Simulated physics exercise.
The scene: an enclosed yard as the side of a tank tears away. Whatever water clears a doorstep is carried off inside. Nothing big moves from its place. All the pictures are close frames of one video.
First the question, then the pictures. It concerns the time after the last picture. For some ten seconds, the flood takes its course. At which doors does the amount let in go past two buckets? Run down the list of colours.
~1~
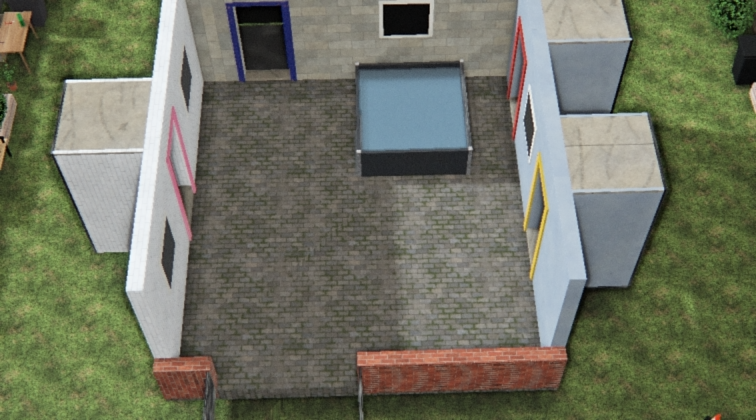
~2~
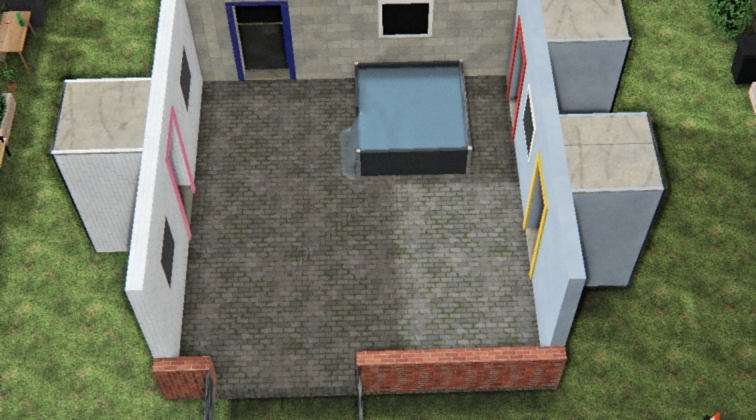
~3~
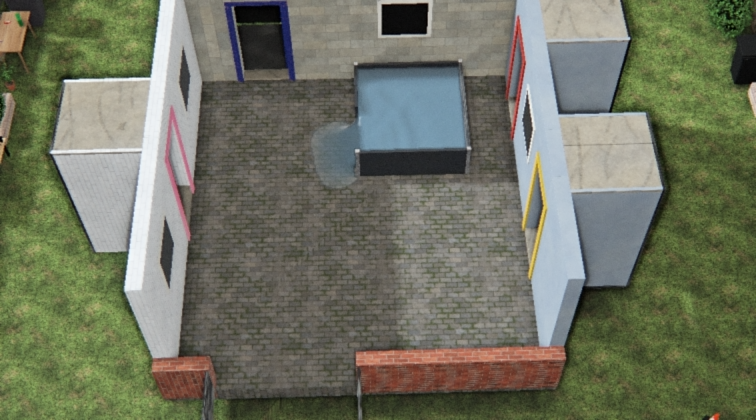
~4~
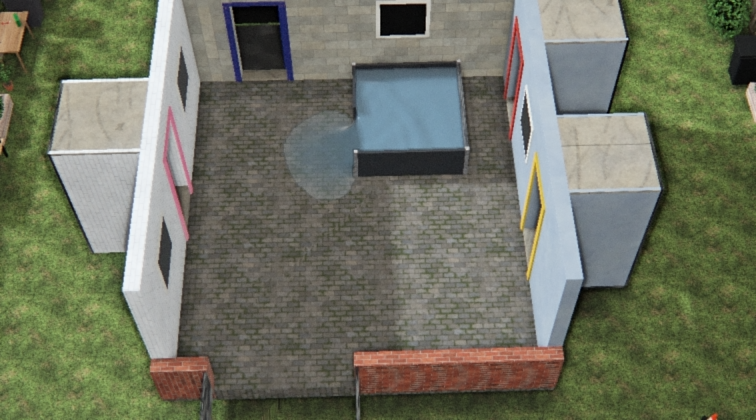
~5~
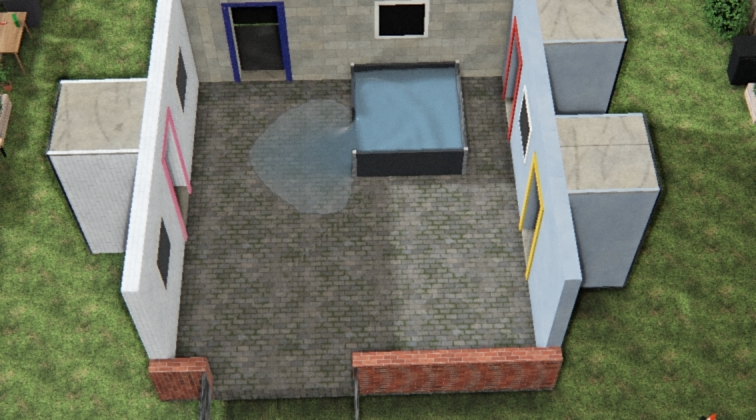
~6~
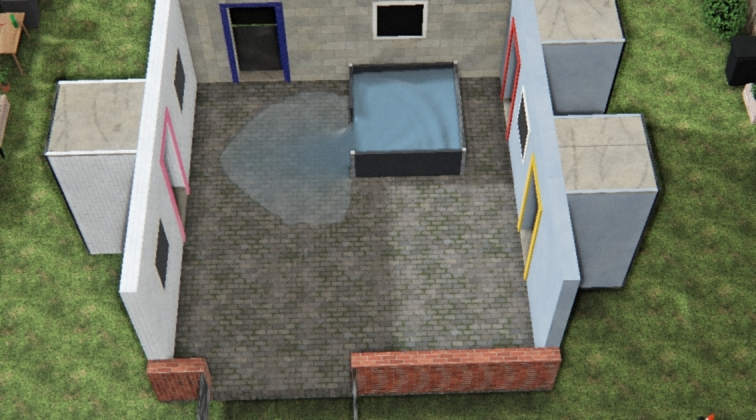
The blue door gets overrun I think. The yellow door holds up fine I think. The pink door holds up fine I think. The red door holds up fine I think.
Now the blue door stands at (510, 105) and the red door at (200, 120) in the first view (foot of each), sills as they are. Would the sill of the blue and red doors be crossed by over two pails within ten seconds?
What happens next: The blue one falls below the limit, and the red one overflows.
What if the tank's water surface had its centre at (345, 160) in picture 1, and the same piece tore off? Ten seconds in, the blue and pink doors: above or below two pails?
Checking both: Blue door surpasses the limit, pink door surpasses the limit.
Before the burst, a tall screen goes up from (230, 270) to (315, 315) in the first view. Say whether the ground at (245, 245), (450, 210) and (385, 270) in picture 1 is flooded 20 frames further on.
Results in order: Swamped / bone-dry / bone-dry.
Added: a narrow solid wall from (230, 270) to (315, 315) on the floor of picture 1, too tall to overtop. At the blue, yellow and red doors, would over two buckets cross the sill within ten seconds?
Door by door, blue door comes in over, yellow door comes in under, red door comes in under.
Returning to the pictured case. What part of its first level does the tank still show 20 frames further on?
Roughly 44 percent.
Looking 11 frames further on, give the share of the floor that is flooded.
My best guess is some 40 %.
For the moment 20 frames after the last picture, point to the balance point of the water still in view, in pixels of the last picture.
It is near (309, 168).
A moment on, water covers 30 % of the floor; the blue door wet at the sill, nothing in, the yellow door not reached, the pink door wet at the sill, nothing in, the red door not reached.
Next, water covers 40 % of the floor; the blue door wet at the sill, nothing in, the yellow door not reached, the pink door wet at the sill, nothing in, the red door not reached.
Then, water covers 45 % of the floor; the blue door under two buckets in, the yellow door not reached, the pink door wet at the sill, nothing in, the red door not reached.
Later, water covers 60 % of the floor; the blue door over two buckets in, the yellow door not reached, the pink door wet at the sill, nothing in, the red door not reached.
In the end, water covers 75 % of the floor; the blue door over two buckets in, the yellow door wet at the sill, nothing in, the pink door wet at the sill, nothing in, the red door wet at the sill, nothing in.
